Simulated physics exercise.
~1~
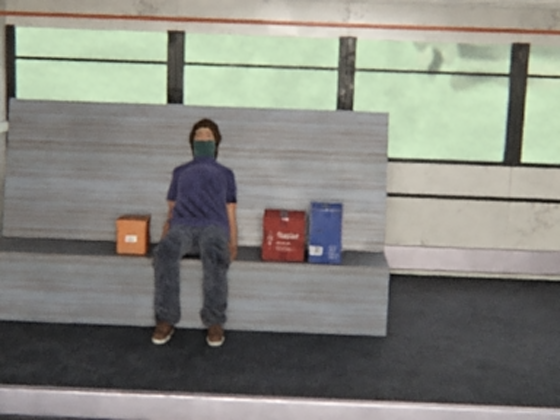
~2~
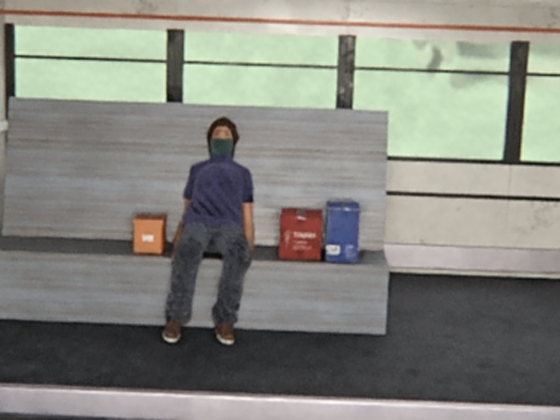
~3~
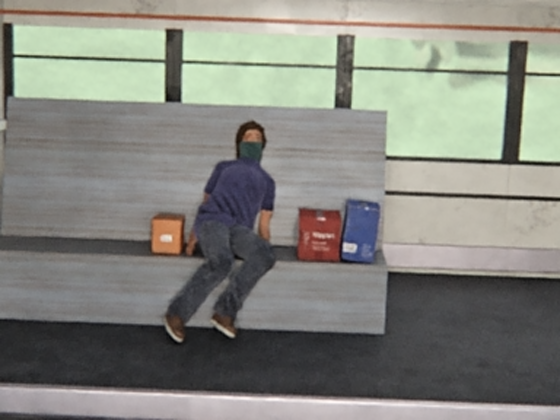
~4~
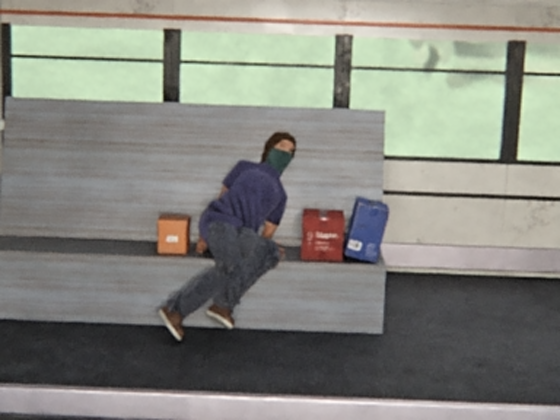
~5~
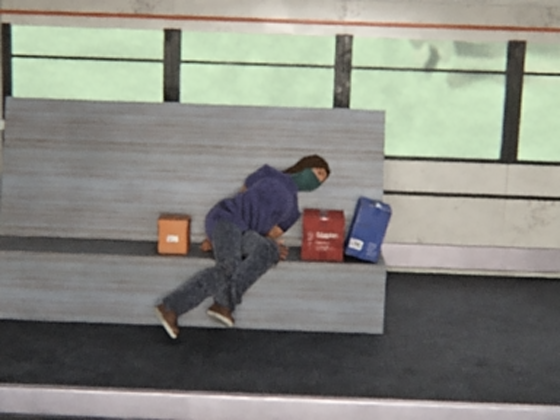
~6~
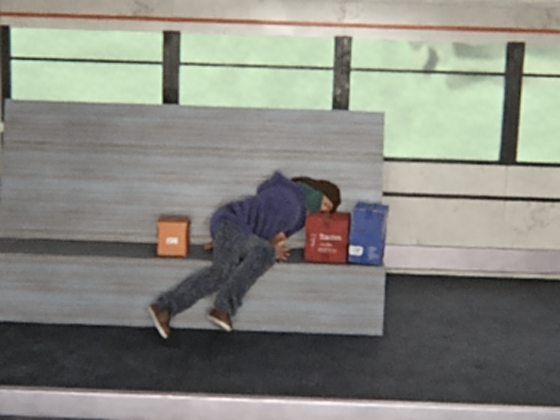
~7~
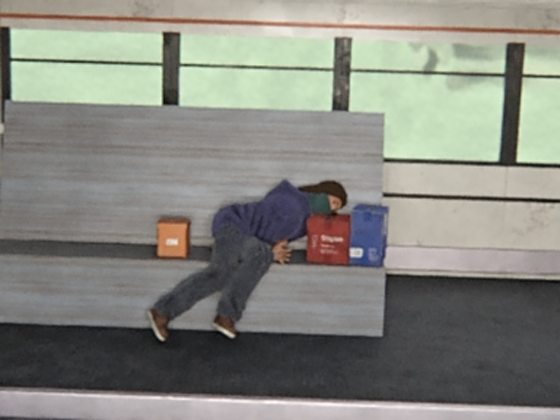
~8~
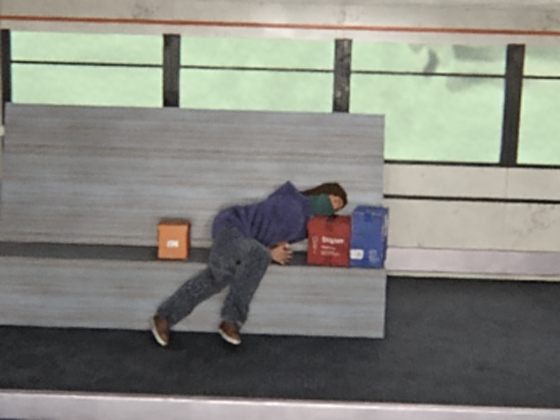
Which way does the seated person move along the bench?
The person moves to the right, sliding along the seat and then toppling over toward the red and blue boxes.
